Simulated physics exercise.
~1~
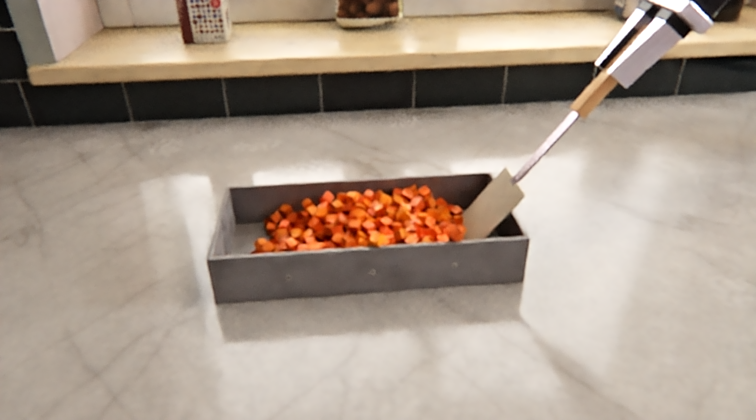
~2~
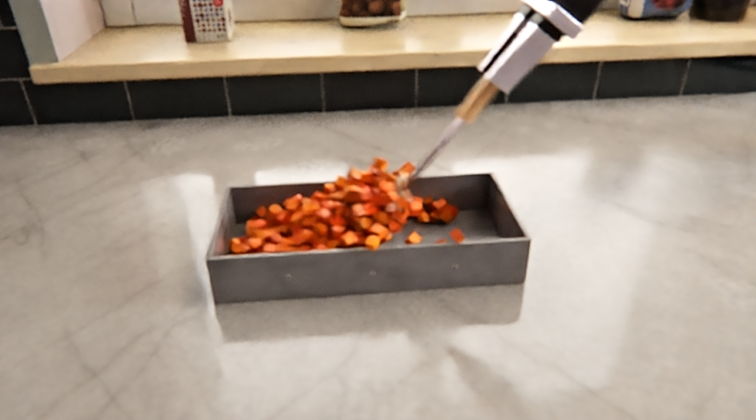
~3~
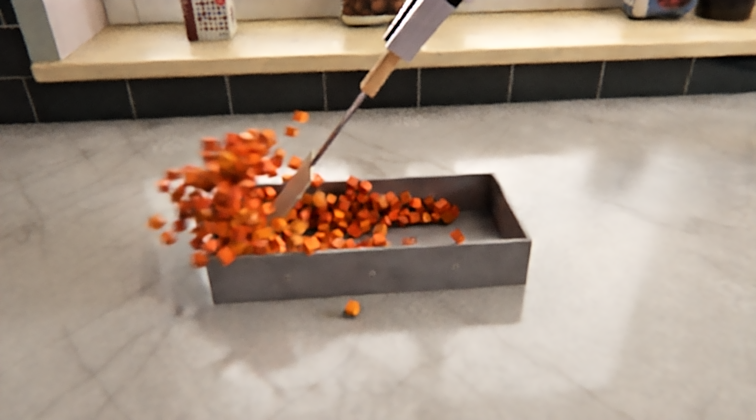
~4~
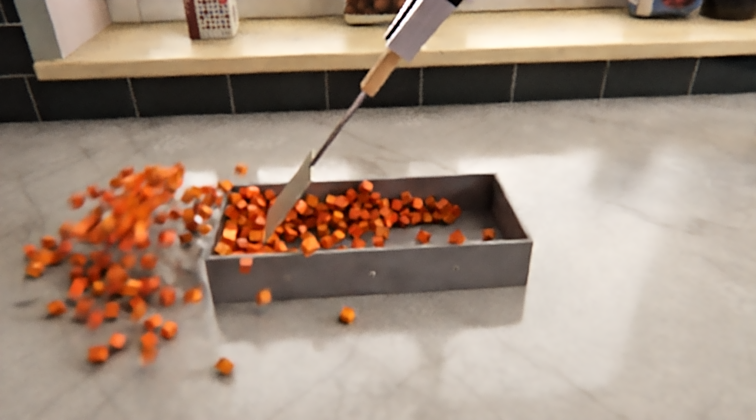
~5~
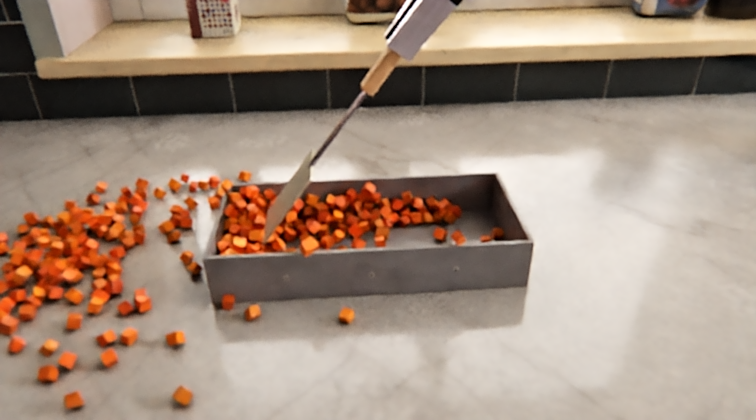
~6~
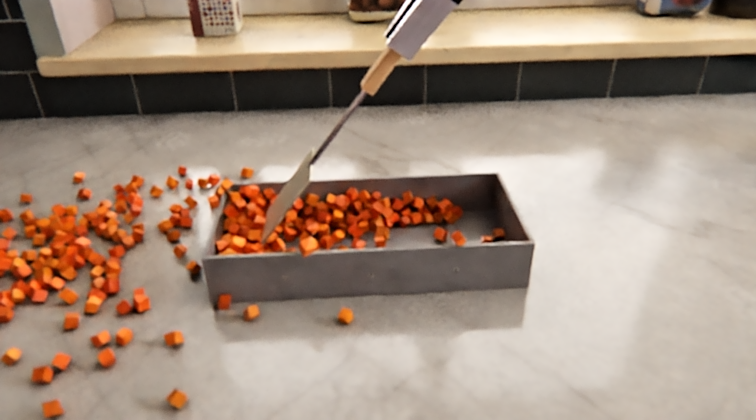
Orange-red vegetable dice lie heaped in a shallow grey tray on a pale marbled countertop, seen from slightly above, with dark tiles and a light wooden sill behind. A robot arm reaching in from the upper right holds a turner with a flat blade at the tray's right side. It sweeps the blade left through the heap, piling the dice up and flinging many over the tray's left end. The turner stops near that end while the dice scatter and tumble across the counter. Finally, a large share lies spread at the left, while the rest stay in the unmoved tray.
